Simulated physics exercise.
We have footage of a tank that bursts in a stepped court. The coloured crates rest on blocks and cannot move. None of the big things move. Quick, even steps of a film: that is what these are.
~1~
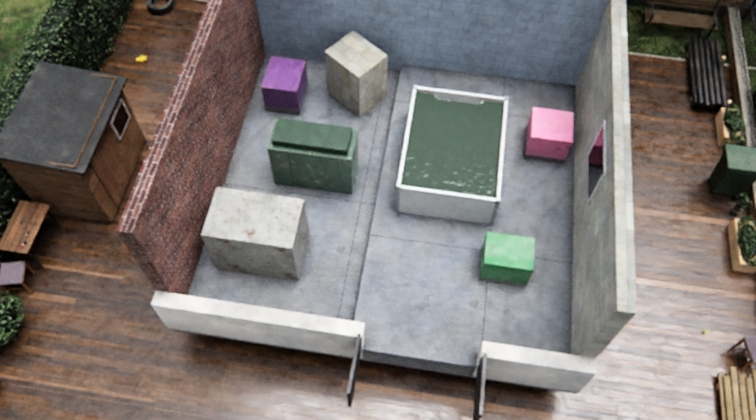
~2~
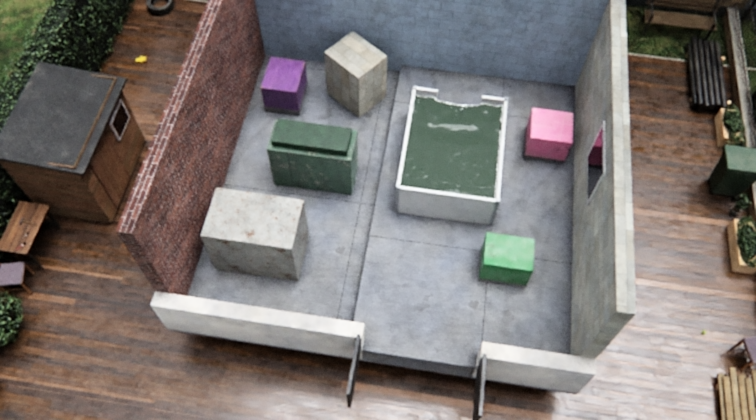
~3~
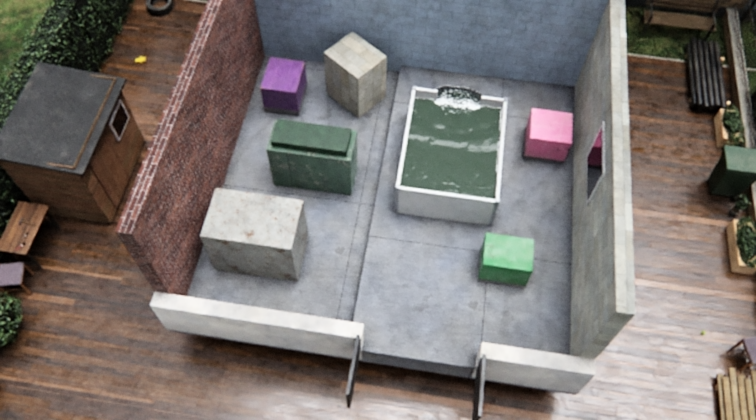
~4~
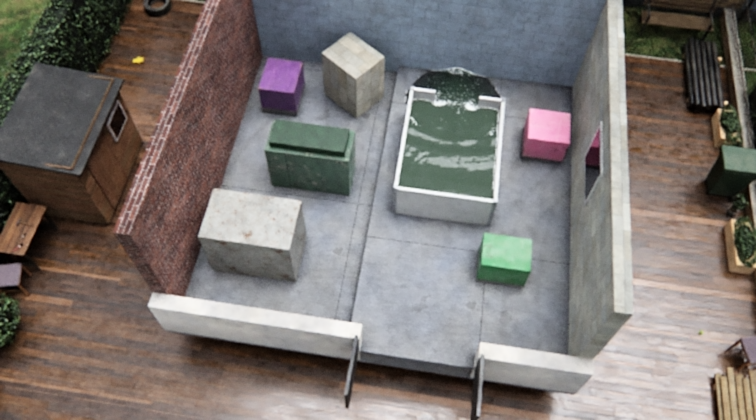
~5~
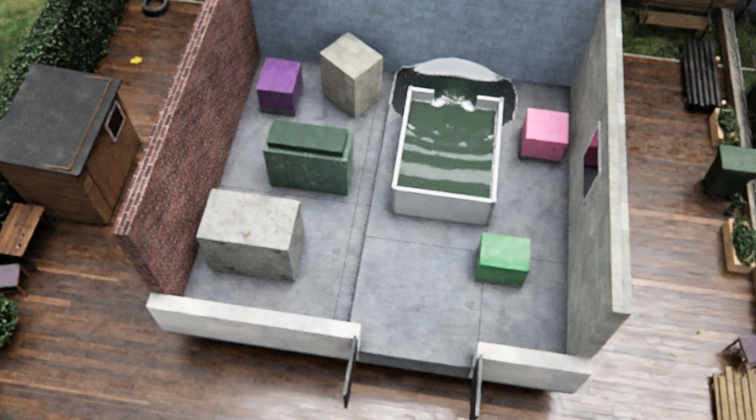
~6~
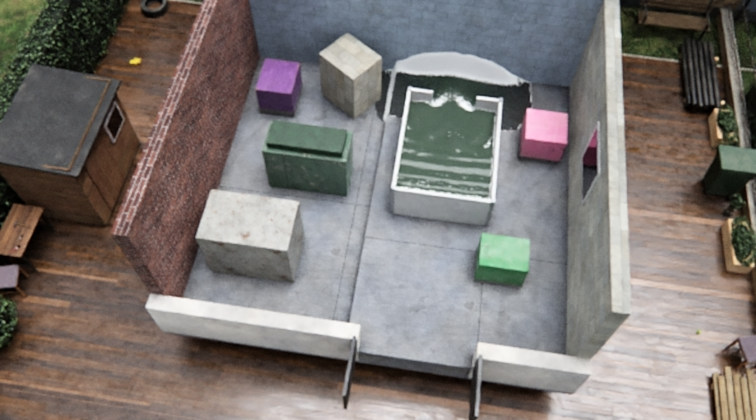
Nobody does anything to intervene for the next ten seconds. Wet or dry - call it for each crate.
Calls: Green crate - wet; pink crate - wet; purple crate - wet.
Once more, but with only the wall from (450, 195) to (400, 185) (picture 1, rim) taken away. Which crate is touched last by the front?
My pick is the pink-painted one.
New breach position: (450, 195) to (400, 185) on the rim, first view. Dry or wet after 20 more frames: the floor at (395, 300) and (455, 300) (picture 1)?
I'd expect the first point to be reached and the second point to be reached.
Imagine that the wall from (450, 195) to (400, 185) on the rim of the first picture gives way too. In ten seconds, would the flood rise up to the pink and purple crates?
First the pink crate: It is left alone; then the purple crate: It is left alone.
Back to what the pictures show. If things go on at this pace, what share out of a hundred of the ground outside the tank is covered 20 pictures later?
Share estimate: About 50 per cent.
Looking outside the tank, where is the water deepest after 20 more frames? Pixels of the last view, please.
Look near (378, 90).
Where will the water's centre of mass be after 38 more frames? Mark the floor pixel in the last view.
I'd say around (404, 150).
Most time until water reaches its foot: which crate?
Easy - the green one.
A moment on, water covers 15 % of the floor; the green crate not reached, the pink crate water round its plinth, the purple crate not reached.
Next, water covers 20 % of the floor; the green crate not reached, the pink crate water round its plinth, the purple crate water round its plinth.
Then, water covers 50 % of the floor; the green crate water round its plinth, the pink crate water round its plinth, the purple crate water round its plinth.
Later, water covers 80 % of the floor; the green crate water round its plinth, the pink crate water round its plinth, the purple crate water round its plinth.
In the end, water covers 90 % of the floor; the green crate was topped, the pink crate was topped, the purple crate was topped.
